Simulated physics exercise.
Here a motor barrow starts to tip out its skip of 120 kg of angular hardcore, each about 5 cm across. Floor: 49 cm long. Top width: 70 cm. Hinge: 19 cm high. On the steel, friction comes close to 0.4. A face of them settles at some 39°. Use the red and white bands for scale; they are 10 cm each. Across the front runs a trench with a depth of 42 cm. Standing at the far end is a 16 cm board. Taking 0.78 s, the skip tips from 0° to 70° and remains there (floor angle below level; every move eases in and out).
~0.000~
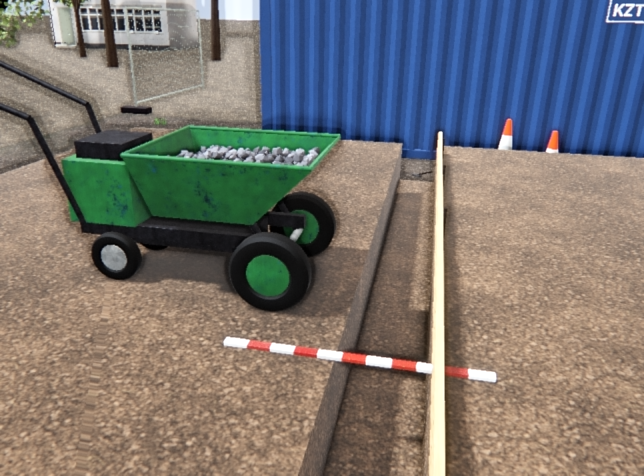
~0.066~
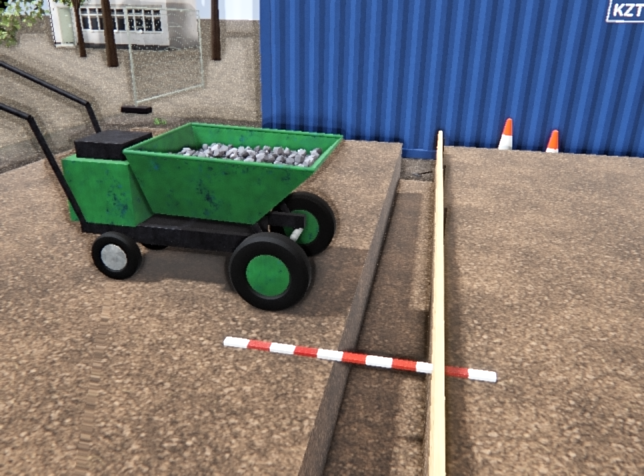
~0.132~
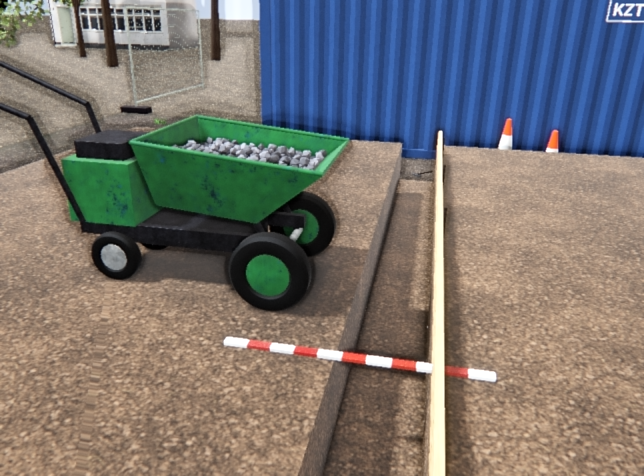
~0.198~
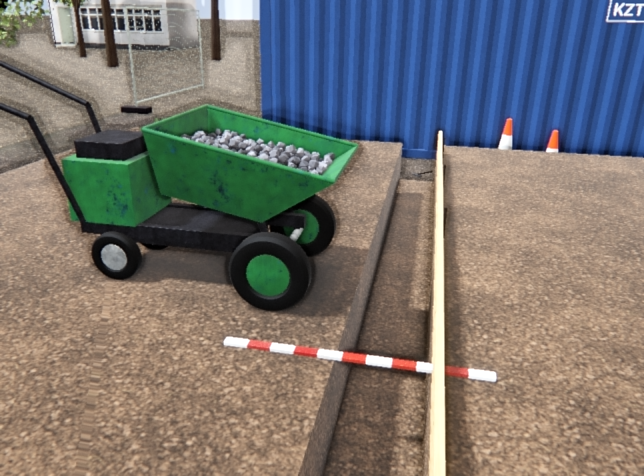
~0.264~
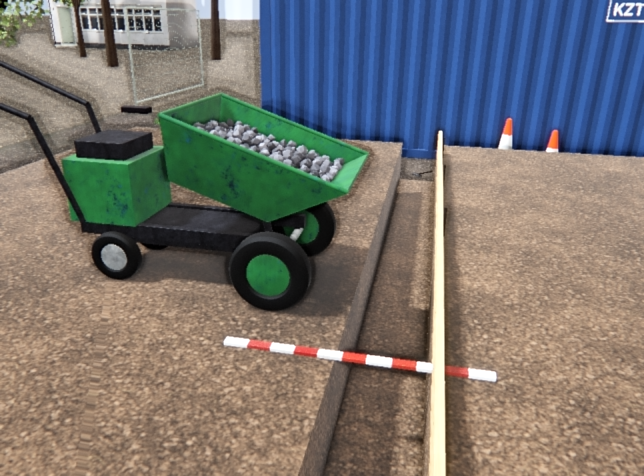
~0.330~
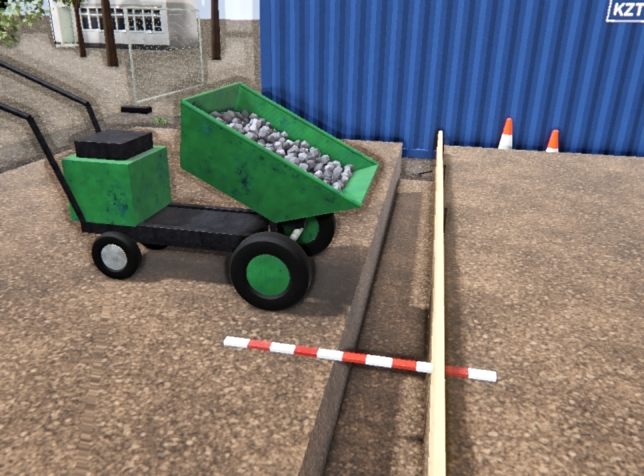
At first, a green motor barrow loaded with grey stones stands with its skip level beside a narrow trench, a blue container behind. Then the back of the skip rises slowly, and it steadily tilts further down to the right, its lip nearing the trench while the wheels stay still.
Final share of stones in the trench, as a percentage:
86 per cent.
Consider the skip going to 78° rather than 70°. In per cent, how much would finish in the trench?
Roughly 90% would end there.
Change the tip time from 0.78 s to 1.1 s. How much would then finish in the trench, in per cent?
That would give about 95 percent.
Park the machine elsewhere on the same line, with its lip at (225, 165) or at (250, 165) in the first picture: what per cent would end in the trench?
The first gives about 70 percent and the second about 100 percent.
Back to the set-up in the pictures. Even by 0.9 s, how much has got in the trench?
Roughly 20% by that time.
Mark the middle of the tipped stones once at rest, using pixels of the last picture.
I'd point to around (406, 350).
After 0.6 s the floor is at 59°; 100 % in the skip; the foremost stones are at (378, 234).
After 0.9 s the floor is at 70°; 80 % in the skip, 19 % in the trench, 1 % past the trench; the foremost stones are at (442, 266).
After 1.2 s the floor is at 70°; 26 % in the skip, 61 % in the trench, 13 % past the trench; the foremost stones are at (557, 301).
After 3.2 s the floor is at 70°; 0 % in the skip, 86 % in the trench, 14 % past the trench; the foremost stones are at (612, 307).
